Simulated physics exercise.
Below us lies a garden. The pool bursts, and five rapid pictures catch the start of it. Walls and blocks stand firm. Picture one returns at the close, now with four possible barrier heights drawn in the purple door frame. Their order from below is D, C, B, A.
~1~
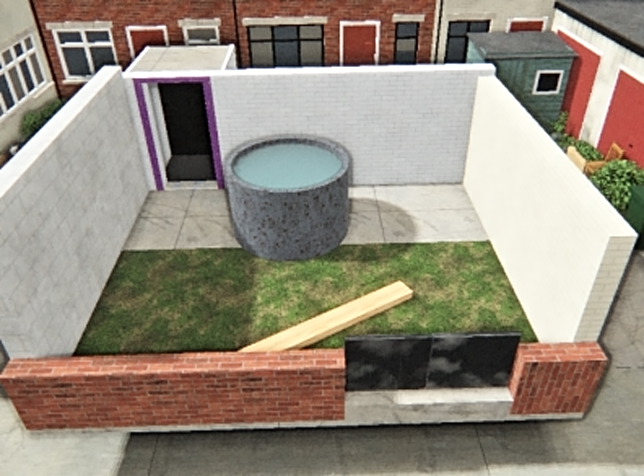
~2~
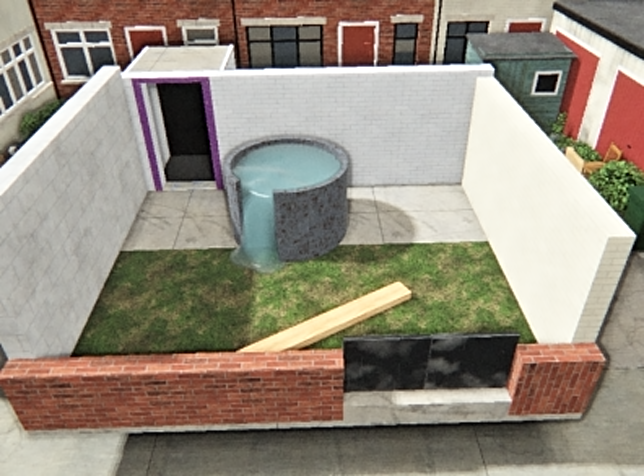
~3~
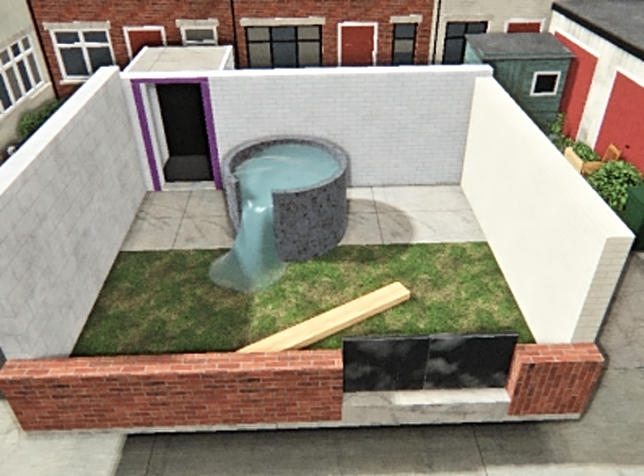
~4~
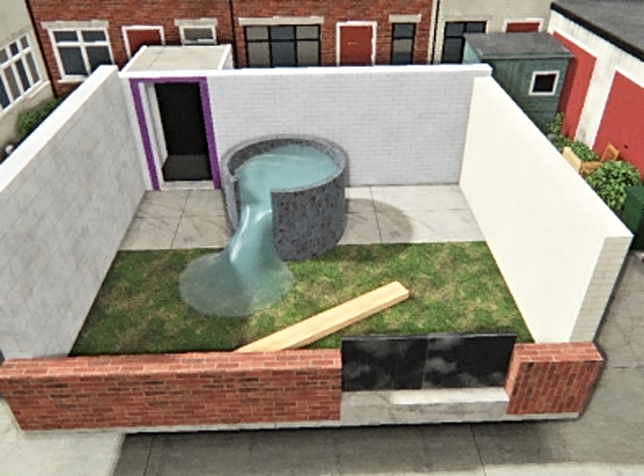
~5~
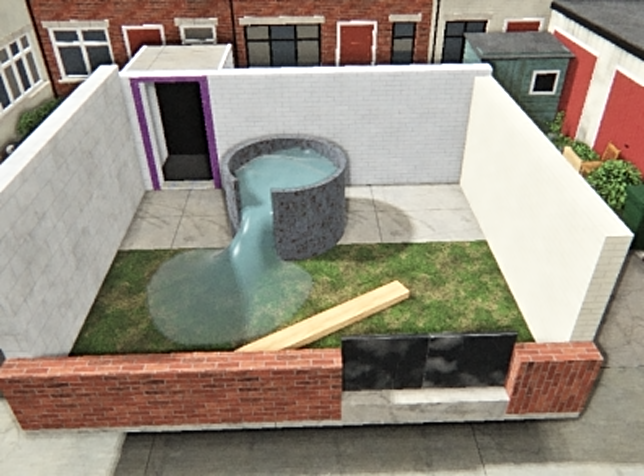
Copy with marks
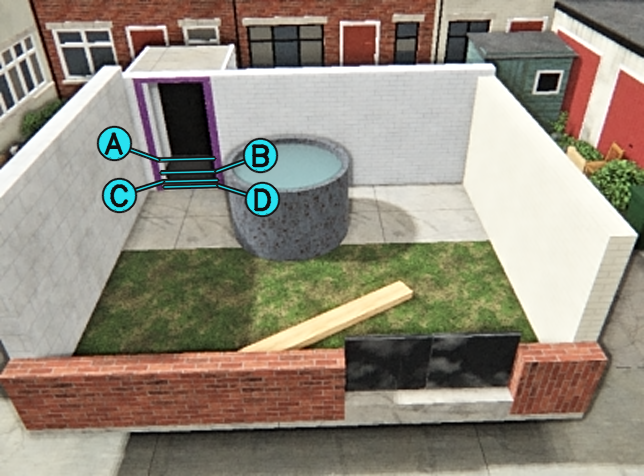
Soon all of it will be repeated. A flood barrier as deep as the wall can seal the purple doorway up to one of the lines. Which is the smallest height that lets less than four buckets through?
C will do.
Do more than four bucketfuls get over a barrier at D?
Yes, it does.
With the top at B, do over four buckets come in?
No, not at all.
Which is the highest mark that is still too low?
That is mark D.
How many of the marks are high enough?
Three of them.
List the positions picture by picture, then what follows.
Water in the pool at rest, its middle at (288, 167); foot of the purple doorway at (191, 189); shut gate at (431, 342), in the first frame.
In the second frame, 1 % of the ground under water, visible out to (272, 269).
In the third frame, 3 % of the ground under water, visible out to (216, 276).
In the fourth frame, 7 % of the ground under water, visible out to (203, 307).
In the fifth frame, 13 % of the ground under water, visible out to (172, 332).
In cyan, A at (186, 159); B at (188, 172); C at (190, 180); D at (191, 186); from the bottom up D, C, B, A.
With A, nothing gets over.
With B, nothing gets over.
With C, a splash gets over, under a bucket.
With D, about 11 bucketfuls get in.
